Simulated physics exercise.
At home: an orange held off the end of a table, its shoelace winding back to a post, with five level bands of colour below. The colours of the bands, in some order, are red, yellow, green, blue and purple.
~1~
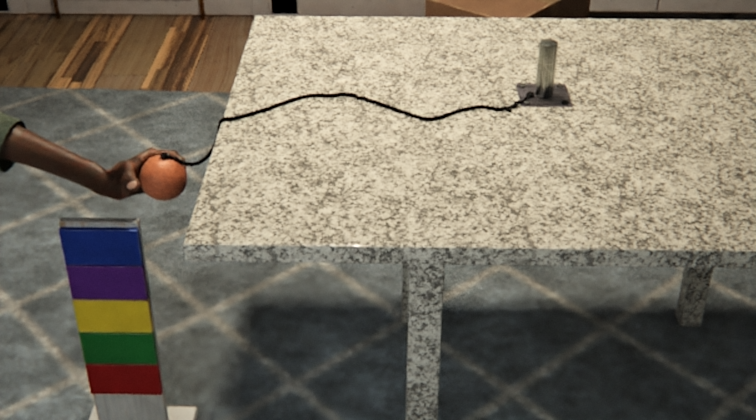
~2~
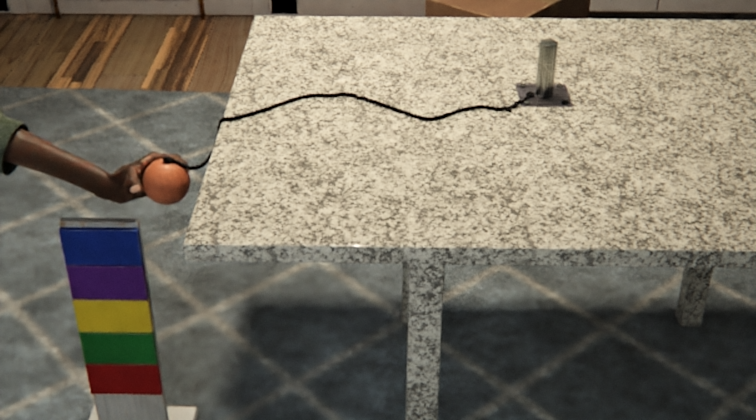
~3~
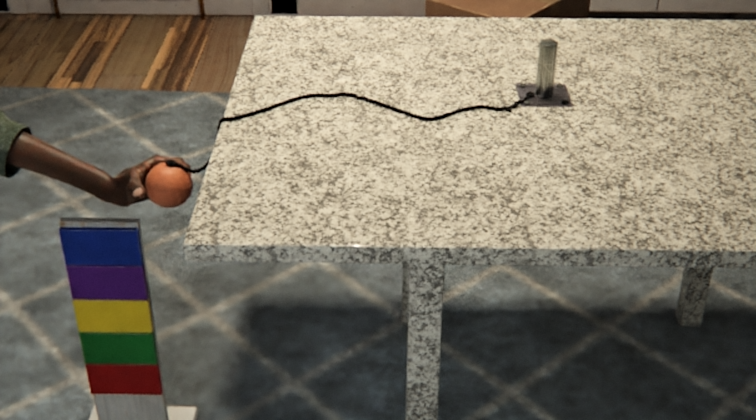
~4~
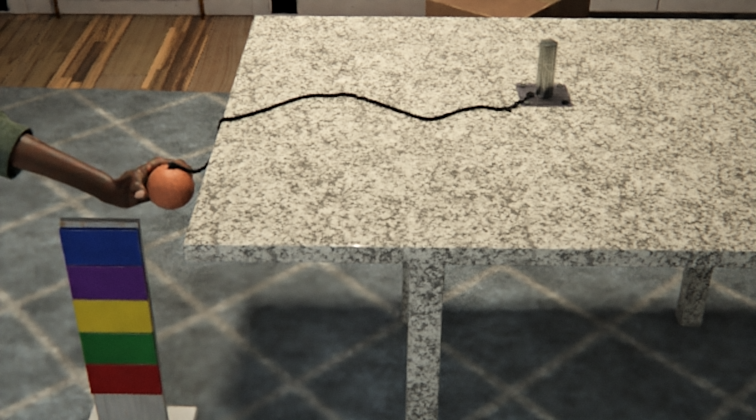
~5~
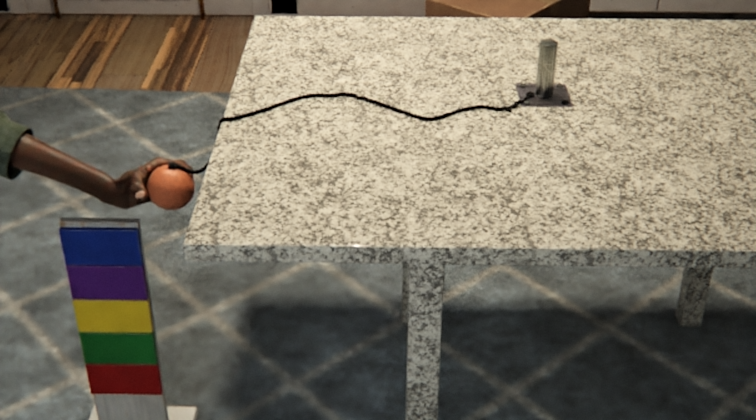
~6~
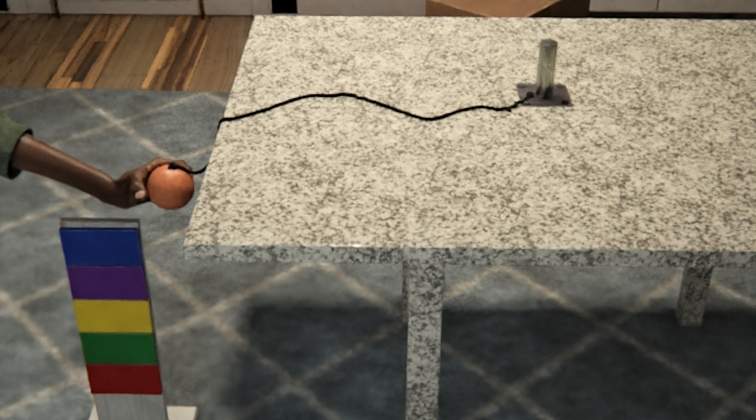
To begin with, a hand holds an orange ball off the left end of a speckled table, above a stand of coloured bands, with a dark cord winding back to a post. The hand lowers the ball very slightly, shifting it a touch right, then keeps it nearly still.
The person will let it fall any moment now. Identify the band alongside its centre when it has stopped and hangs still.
Its centre is alongside the purple band.
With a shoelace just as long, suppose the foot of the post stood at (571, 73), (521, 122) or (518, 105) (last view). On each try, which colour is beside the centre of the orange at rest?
The first case gives blue, the second yellow and the third yellow.
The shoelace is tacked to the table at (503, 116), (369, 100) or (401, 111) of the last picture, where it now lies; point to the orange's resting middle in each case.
Expect roughly (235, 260) for the first, (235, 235) for the second and (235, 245) for the third.
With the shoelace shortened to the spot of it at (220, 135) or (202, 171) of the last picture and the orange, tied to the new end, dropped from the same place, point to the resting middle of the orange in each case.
In order, about (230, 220) and about (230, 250).
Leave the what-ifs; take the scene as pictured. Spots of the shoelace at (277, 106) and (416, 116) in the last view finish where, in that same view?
The first settles around (222, 132), the second around (378, 106).
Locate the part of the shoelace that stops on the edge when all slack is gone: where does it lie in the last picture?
That would be the bit at (283, 103).
Soon after, orange near (217, 261); level with purple.
Then, orange near (253, 274); level with purple.
At rest, orange near (232, 278); level with purple. Its middle rests at the purple band.
